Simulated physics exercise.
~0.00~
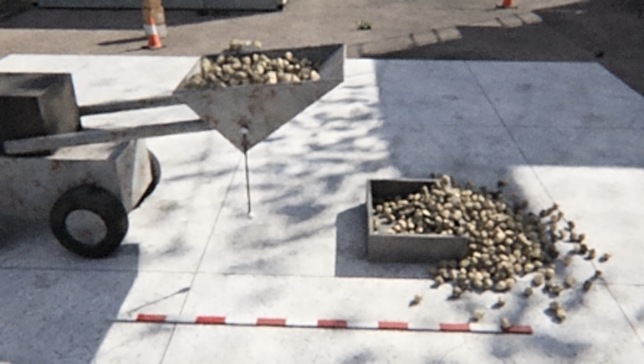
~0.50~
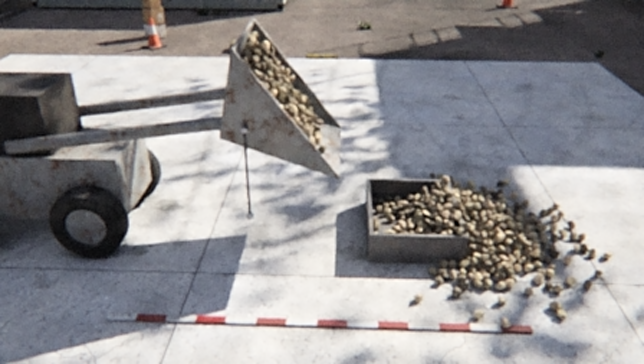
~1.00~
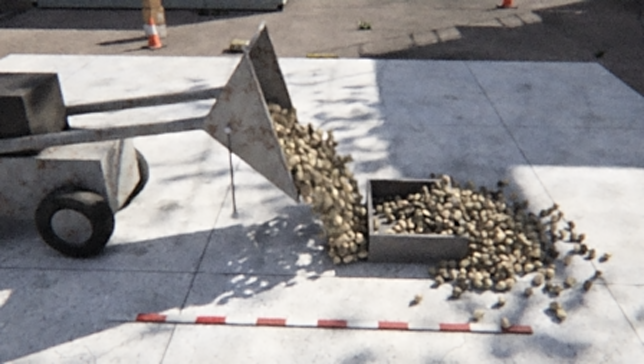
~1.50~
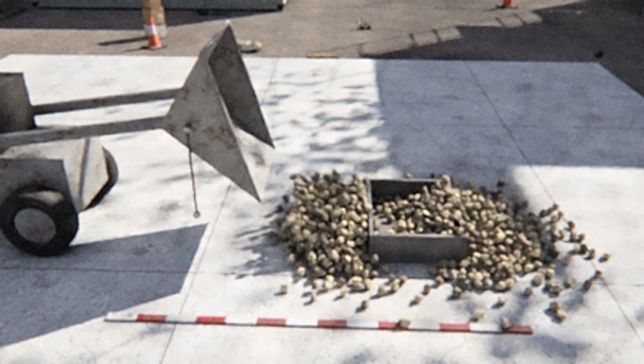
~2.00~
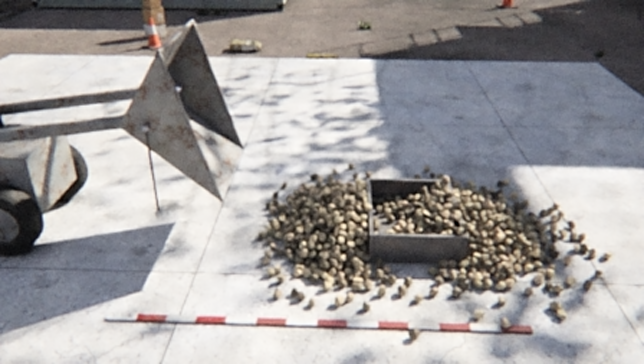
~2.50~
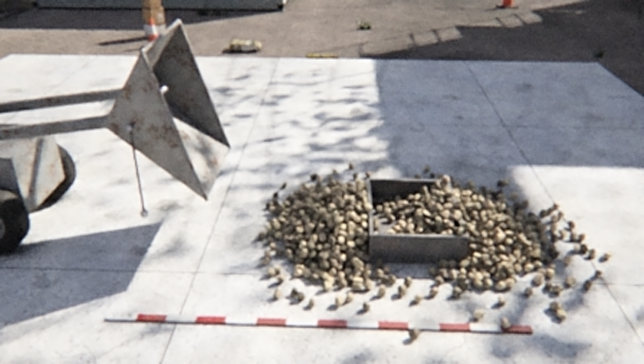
Loader bucket tipping stones onto pale paving short of a small metal bin already surrounded by stones, then backing left empty.
